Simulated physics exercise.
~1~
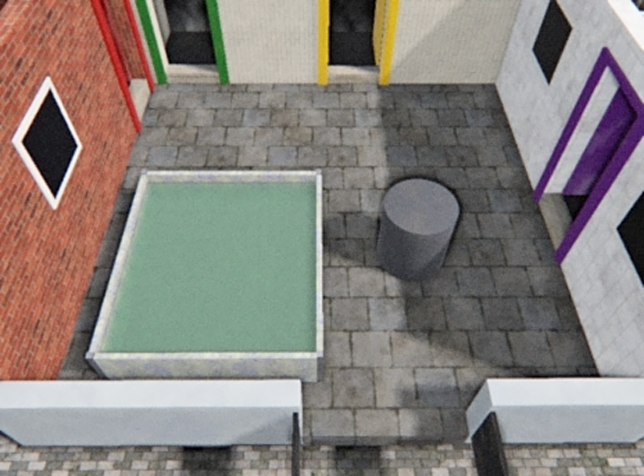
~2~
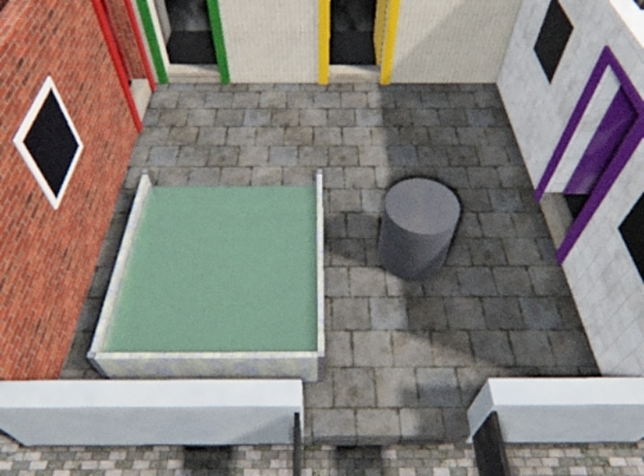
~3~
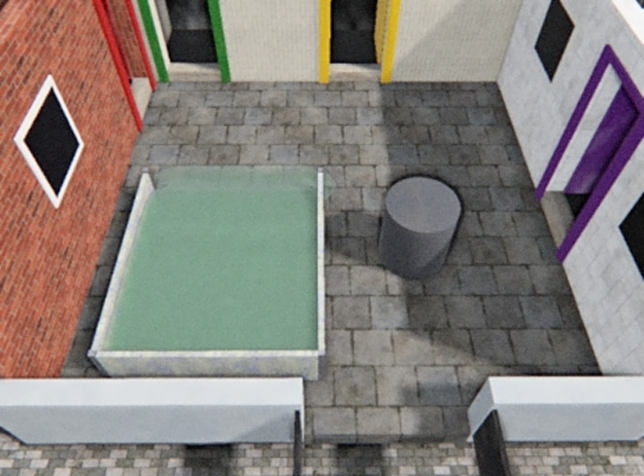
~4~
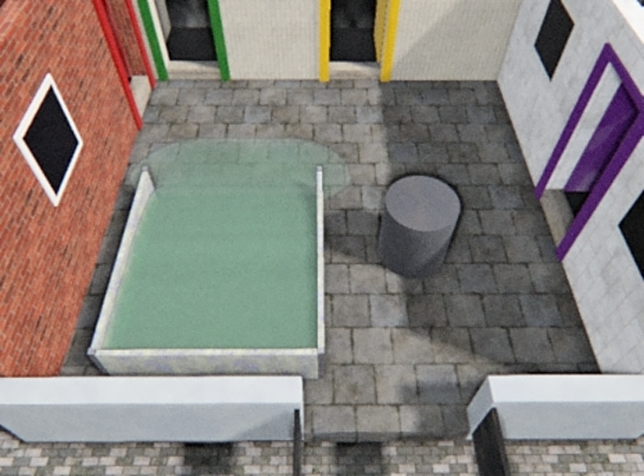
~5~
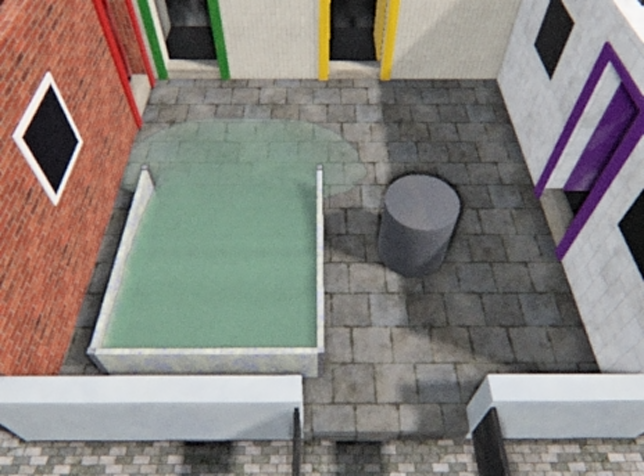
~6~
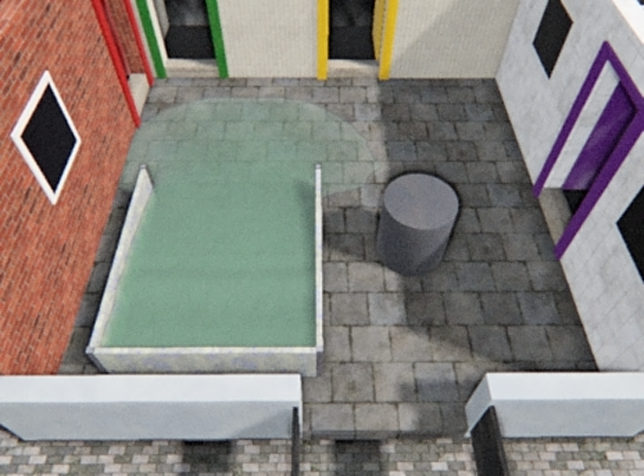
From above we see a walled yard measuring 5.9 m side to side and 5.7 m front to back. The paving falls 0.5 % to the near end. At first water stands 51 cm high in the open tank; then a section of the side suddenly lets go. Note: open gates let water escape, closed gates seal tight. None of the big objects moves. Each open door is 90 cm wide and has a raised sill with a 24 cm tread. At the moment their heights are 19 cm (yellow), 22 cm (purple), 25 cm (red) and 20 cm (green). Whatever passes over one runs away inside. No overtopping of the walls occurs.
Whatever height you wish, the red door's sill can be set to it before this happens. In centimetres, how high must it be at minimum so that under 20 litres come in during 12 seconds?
At least 25 cm or so.
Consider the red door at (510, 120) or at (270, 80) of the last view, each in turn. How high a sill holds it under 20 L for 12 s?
About 17 cm, then about 26 cm.
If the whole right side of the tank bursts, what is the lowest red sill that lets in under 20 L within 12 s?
About 13.0 cm.
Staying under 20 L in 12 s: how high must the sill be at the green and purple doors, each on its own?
Some 27 cm for green, some 6.5 cm for purple.
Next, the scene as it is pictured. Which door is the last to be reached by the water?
Door: Purple.
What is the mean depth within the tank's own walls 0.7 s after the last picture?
Averaged depth comes out at about 33 cm.
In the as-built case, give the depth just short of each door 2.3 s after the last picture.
Yellow door 20 cm, purple door 0 cm, red door 29 cm, green door 31 cm.
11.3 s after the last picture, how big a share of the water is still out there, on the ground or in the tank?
Close to 86 per cent is still present.
Then, 0.7 s after the last picture water covers 35 % of the floor, deepest (30 cm) near (247, 81); 10 cm at the red door, 0 litres in over its 25 cm sill.
Then, 2.3 s after the last picture water covers 45 % of the floor, deepest (31 cm) near (152, 81); 29 cm at the red door, 11 litres in over its 25 cm sill.
Then, 11.3 s after the last picture water covers 95 % of the floor, deepest (11 cm) near (325, 358); 3 cm at the red door, 18 litres in over its 25 cm sill.
At the red door as built, the water peaked near 32 cm, 1.9 s after the last picture.
Run again over the same 12 s with other heights there, 46 litres in over 20.5 cm, 8 litres over 27.5 cm. The limit of 20 litres is kept from about 25 cm up.
